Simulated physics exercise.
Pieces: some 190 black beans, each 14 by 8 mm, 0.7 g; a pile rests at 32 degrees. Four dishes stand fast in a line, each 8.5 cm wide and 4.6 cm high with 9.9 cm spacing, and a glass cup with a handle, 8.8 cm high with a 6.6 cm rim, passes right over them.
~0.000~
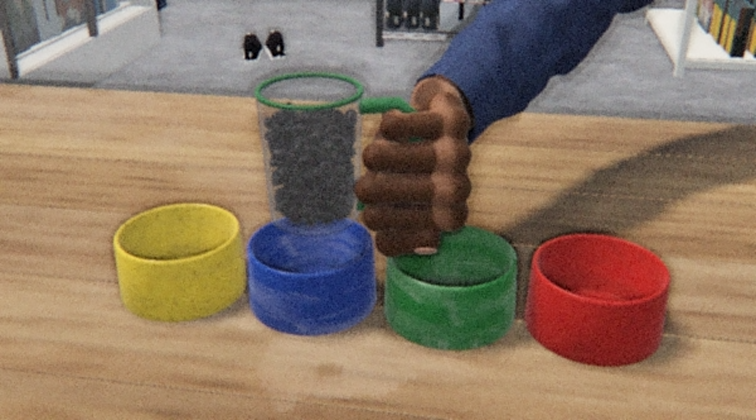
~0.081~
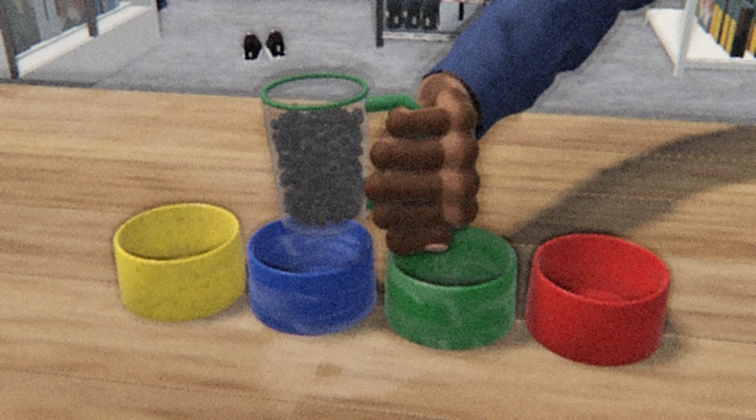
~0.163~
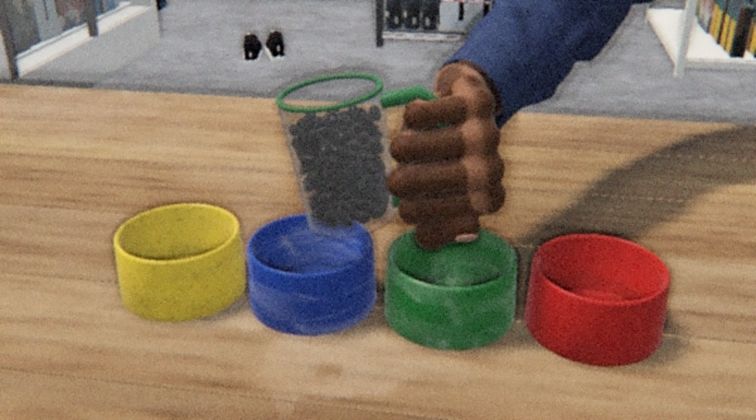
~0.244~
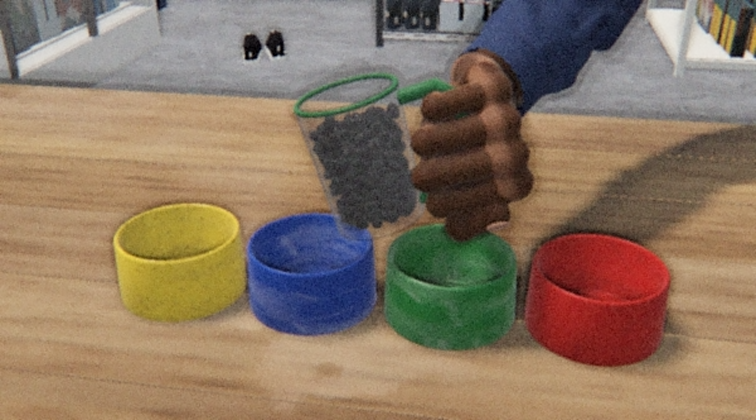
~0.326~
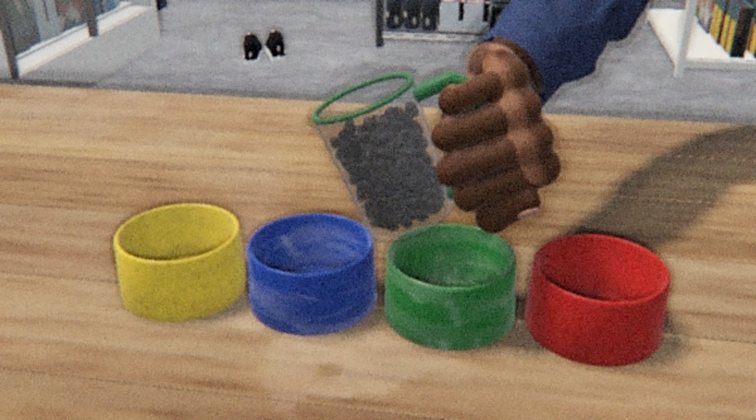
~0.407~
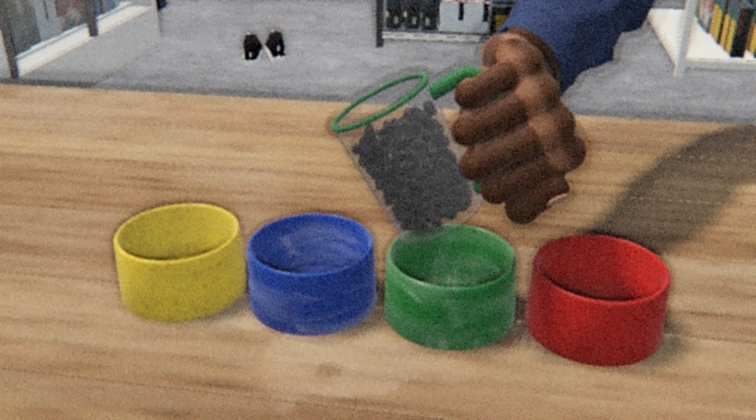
A glass cup with a green rim, filled with dark beans, starts upright in a dark-skinned hand above the blue dish in a row of four. The hand carries it rightward toward the green dish while steadily tilting it, its rim leaning left and the beans still inside.
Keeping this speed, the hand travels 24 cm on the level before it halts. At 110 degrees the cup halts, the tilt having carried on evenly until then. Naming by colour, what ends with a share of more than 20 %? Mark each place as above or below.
Marks: Red above, blue below, green below, yellow below, counter below.
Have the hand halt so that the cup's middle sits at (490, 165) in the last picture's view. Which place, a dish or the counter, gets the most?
Result: Biggest portion at green.
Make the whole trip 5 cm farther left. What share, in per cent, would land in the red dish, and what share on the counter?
The red dish would get 10 and the counter 50.
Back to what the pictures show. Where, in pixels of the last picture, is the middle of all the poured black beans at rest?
After settling, the middle sits near (593, 294).
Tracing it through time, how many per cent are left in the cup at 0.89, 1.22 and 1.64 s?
About 100, 95, 60 per cent.
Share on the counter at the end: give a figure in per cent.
About 0 percent.
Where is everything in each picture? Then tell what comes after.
The first frame shows cup at (312, 155), tilt 0 degrees, lip at (259, 88), moved 0.0 cm; middle of the pieces at (318, 168); yellow dish at (178, 232); blue dish at (311, 243); green dish at (452, 255); red dish at (601, 267).
The second frame shows cup at (320, 155), tilt 2 degrees, lip at (265, 90), moved 0.5 cm; middle of the pieces at (326, 168).
The third frame shows cup at (341, 157), tilt 8 degrees, lip at (280, 97), moved 1.9 cm; middle of the pieces at (348, 169).
The fourth frame shows cup at (364, 158), tilt 15 degrees, lip at (297, 105), moved 3.5 cm; middle of the pieces at (373, 170).
The fifth frame shows cup at (387, 160), tilt 21 degrees, lip at (316, 113), moved 5.0 cm; middle of the pieces at (397, 171).
The sixth frame shows cup at (411, 161), tilt 28 degrees, lip at (335, 122), moved 6.5 cm; middle of the pieces at (422, 172); yellow dish at (178, 232); blue dish at (311, 243); green dish at (452, 255); red dish at (601, 267). Its pace works out near 80 degrees a second; the hand travels 19 cm a second.
Then, at 0.89 s, tilt 67 degrees; cup holds 100 %.
After 1.22 s, tilt 93 degrees; cup holds 95 %.
After 1.64 s, tilt 110 degrees; cup holds 60 %, red 40 %.
At rest (3.0 s), red 100 %, blue 0 %, green 0 %, yellow 0 %, counter 0 %.
